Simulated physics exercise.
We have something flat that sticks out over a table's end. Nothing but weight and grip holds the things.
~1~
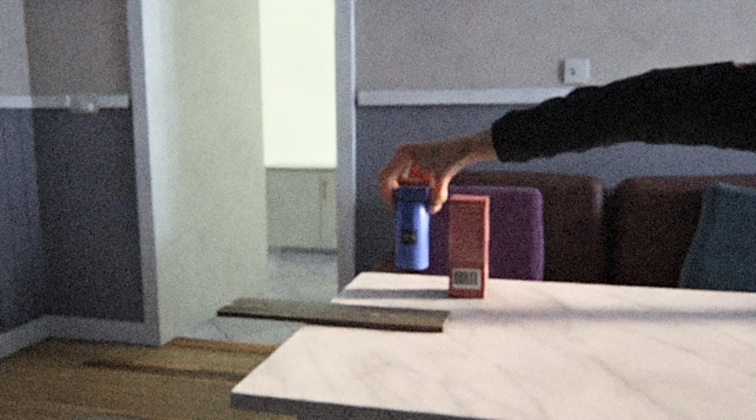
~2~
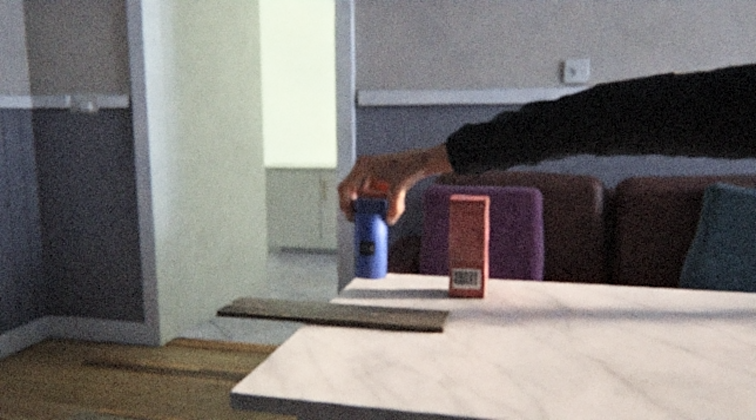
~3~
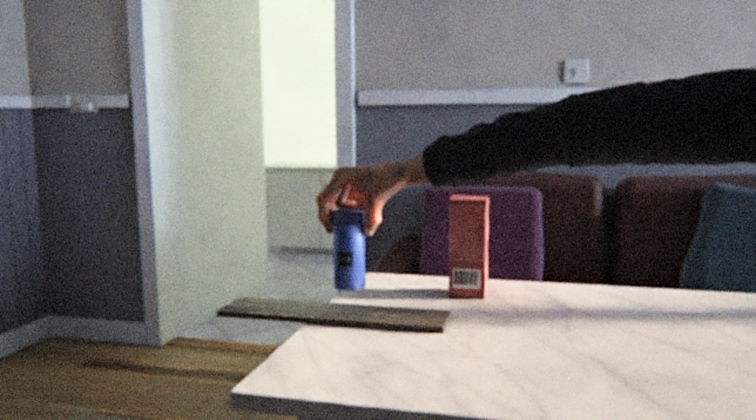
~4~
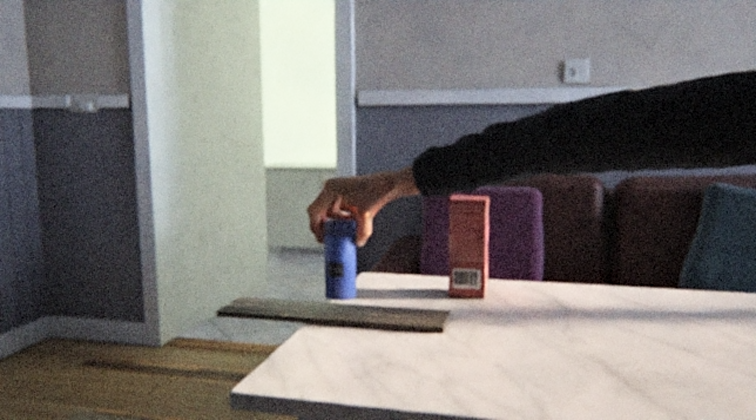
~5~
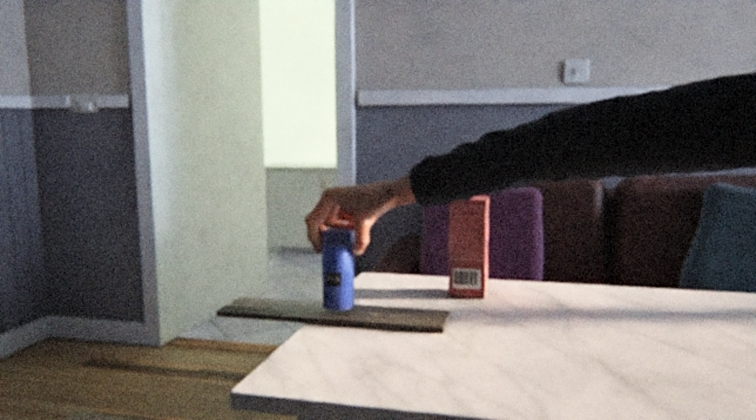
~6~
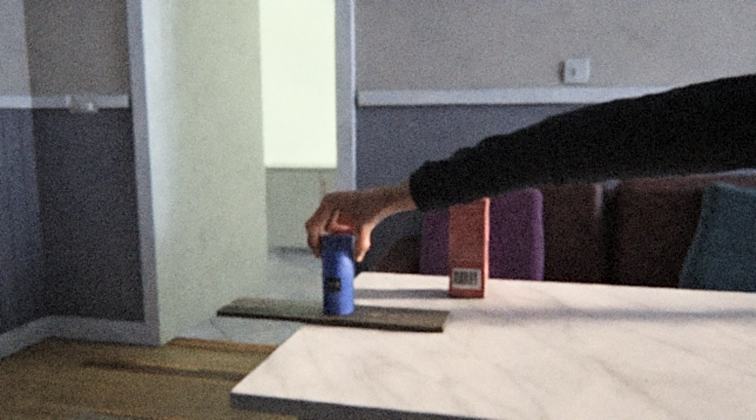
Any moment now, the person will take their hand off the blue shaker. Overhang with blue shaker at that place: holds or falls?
It stays up.
Then, 0.50 s later than the last frame, all is still.
Then, 1.10 s later than the last frame, blue shaker resting near (338, 274).
When it is over, all 3 as before. End places, in pixels of the last picture, blue shaker near (338, 274). The board keeps its balance.
